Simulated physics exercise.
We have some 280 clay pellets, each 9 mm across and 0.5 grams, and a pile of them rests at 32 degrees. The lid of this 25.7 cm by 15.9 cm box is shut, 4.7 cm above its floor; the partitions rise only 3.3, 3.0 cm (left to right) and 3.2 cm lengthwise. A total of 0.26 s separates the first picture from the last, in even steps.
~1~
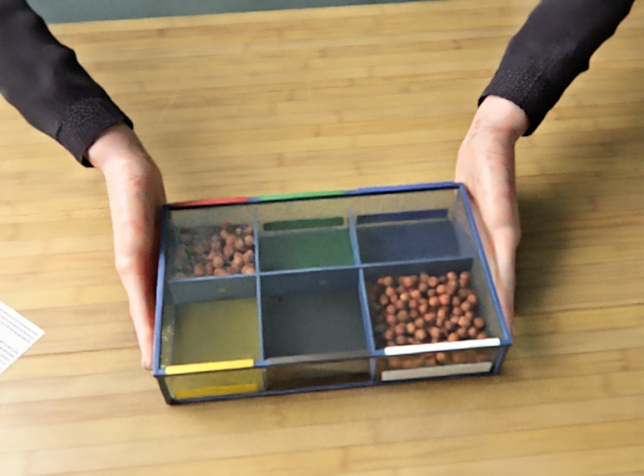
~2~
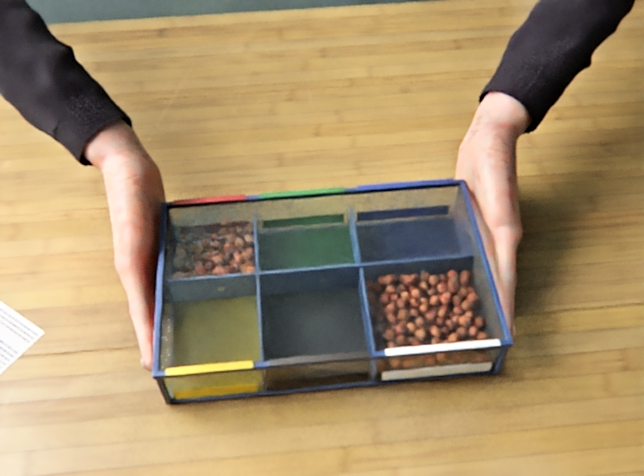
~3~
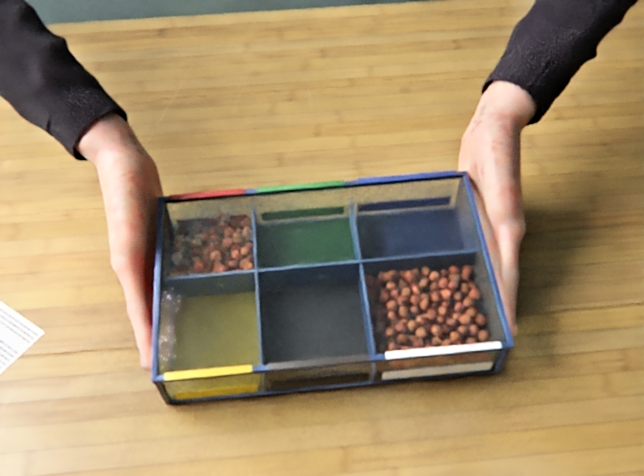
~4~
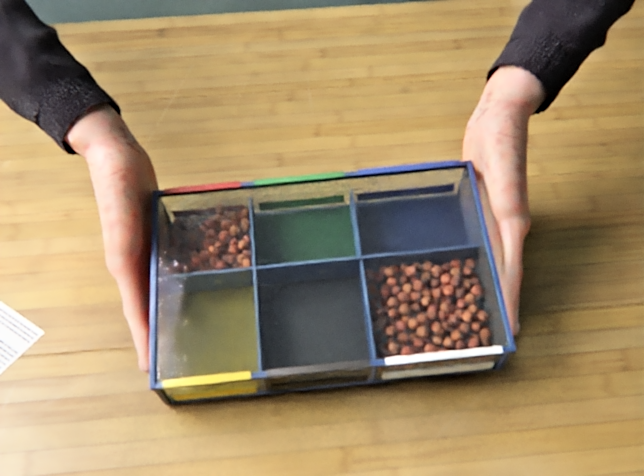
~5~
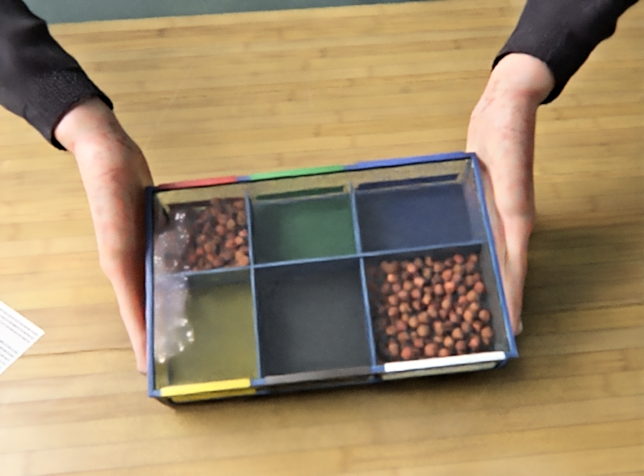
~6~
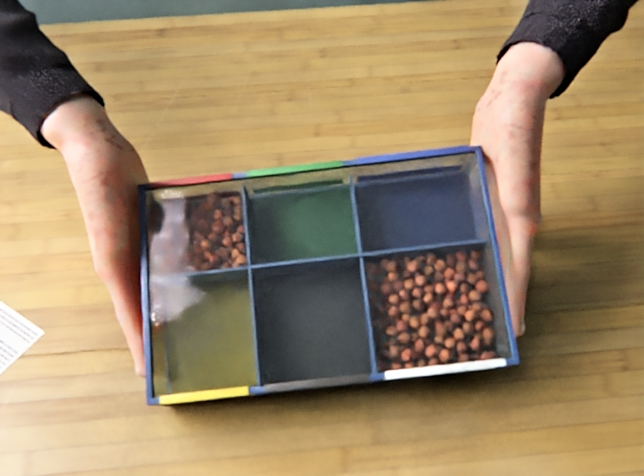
The clip opens on two hands holding a shallow, clear-lidded box of six compartments on a wooden table, with reddish-brown pellets in the back-left and front-right ones. The hands gradually tilt the box toward its front-left corner, and a pale glare spreads over the lid's left side as the pellets remain in the same two compartments.
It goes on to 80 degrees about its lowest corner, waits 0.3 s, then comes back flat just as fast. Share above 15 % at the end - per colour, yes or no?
Red yes, blue no, green no, yellow no, white yes, black no.
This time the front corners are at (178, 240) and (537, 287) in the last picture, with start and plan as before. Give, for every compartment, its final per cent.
Red 35; blue 5; green 0; yellow 0; white 55; black 0.
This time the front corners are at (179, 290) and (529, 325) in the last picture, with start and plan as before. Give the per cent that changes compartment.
Estimate: Near 10 %.
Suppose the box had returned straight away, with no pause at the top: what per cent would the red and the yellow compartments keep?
Final amounts, red 30% and yellow 10%.
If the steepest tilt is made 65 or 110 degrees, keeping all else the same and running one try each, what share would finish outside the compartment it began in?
5 and 20 %.
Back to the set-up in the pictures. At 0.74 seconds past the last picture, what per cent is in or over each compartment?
It splits as red 30, blue 0, green 0, yellow 10, white 60 and black 0 percent.
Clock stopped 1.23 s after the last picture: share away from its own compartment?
It comes to some 10 per cent.
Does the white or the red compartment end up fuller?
White.
Then, 0.74 s after the last picture, tilt 80 degrees; red 30 %, yellow 10 %, white 60 %.
Then, 1.23 s after the last picture, tilt 41 degrees; red 30 %, yellow 10 %, white 60 %.
Then, 1.79 s after the last picture, tilt 0 degrees; red 30 %, yellow 10 %, white 60 %.
In the end, red 30 %, blue 0 %, green 0 %, yellow 10 %, white 60 %, black 0 %.
